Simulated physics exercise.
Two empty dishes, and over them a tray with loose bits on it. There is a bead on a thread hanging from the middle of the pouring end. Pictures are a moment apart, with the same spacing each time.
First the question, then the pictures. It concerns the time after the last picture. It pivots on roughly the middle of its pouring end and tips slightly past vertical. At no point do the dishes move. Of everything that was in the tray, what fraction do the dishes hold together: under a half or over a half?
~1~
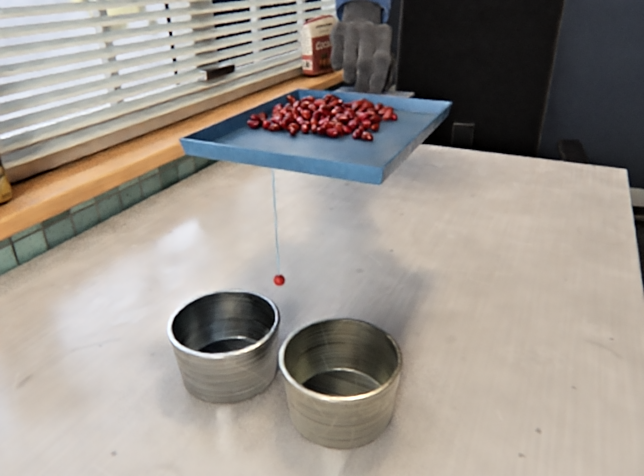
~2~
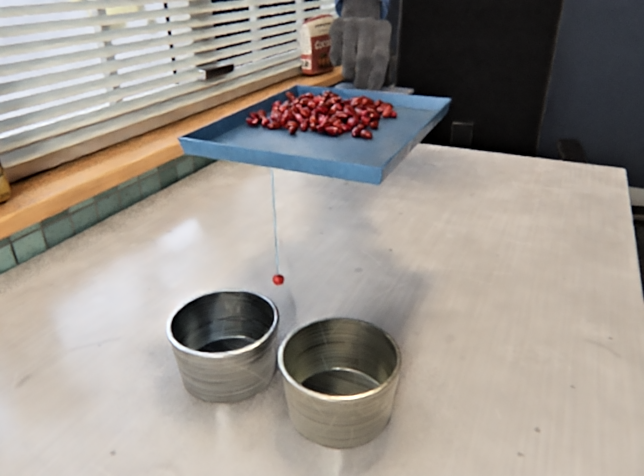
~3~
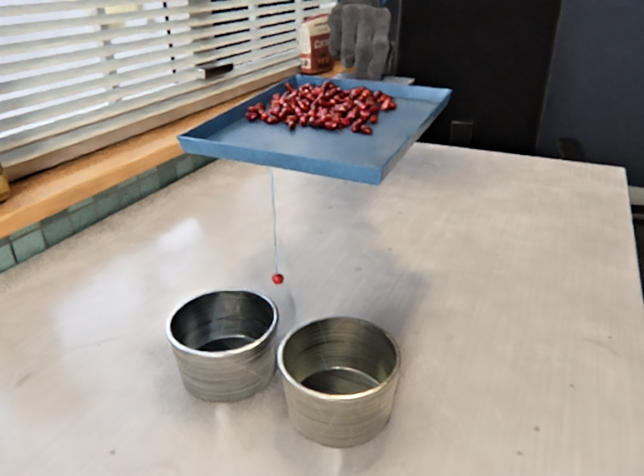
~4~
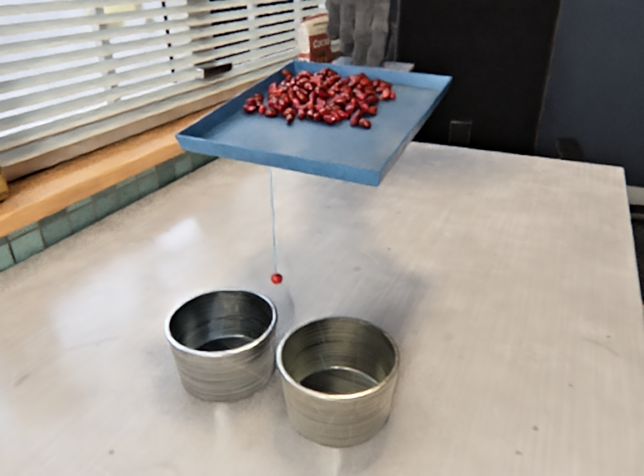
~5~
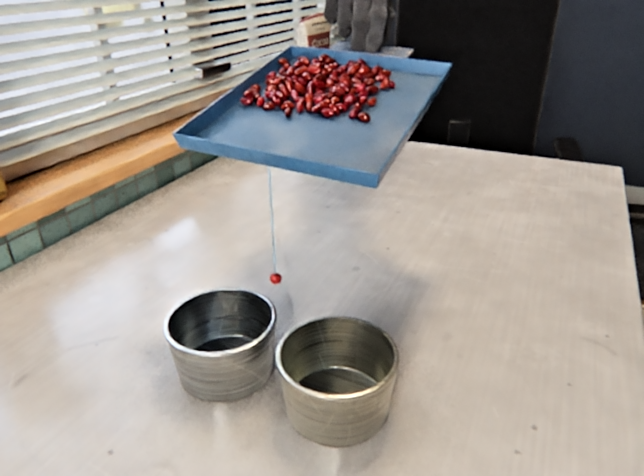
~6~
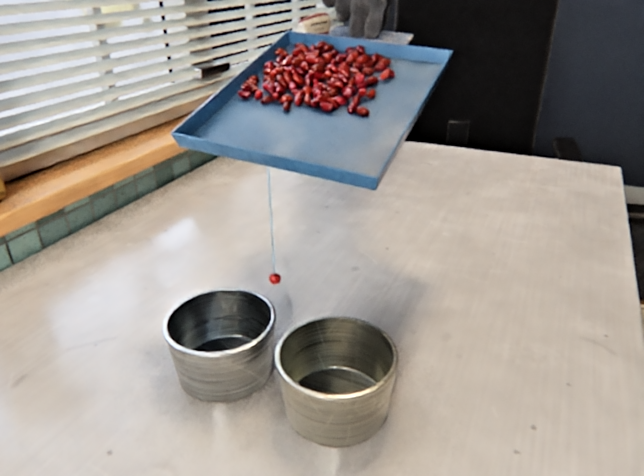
Together they hold over a half.
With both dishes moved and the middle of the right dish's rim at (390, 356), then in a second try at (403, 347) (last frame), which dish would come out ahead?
First place: The leftmost one; second place: The leftmost one.
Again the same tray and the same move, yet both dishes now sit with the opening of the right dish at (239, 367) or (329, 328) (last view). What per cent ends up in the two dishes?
You'd get near 10 per cent and afterwards near 80 per cent.
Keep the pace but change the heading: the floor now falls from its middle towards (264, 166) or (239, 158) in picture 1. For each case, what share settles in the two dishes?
Shares, approx.: 70 %, then 30 %.
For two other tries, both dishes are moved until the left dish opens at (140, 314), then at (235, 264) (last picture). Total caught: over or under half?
Well, the minor share the first time and the minor share the second time.
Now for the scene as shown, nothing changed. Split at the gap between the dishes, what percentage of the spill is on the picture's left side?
Around 50 per cent, give or take.
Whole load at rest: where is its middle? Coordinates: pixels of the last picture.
Roughly at (306, 386).
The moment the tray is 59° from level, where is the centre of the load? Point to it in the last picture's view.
Close to (296, 159).
Soon, tray tipped steeply; most on the tray; a stray few in the right dish; a stray few in the left dish; about a quarter in the air.
A while on, tray tipped right over; about half on the tray; about a quarter in the right dish; a small part in the left dish; a small part outside both; a small part in the air.
Towards the end, tray tipped past a quarter turn; about half in the right dish; about a quarter in the left dish; about a quarter outside both.
Finally, tray tipped past a quarter turn; about half in the right dish; about a quarter in the left dish; about a quarter outside both.
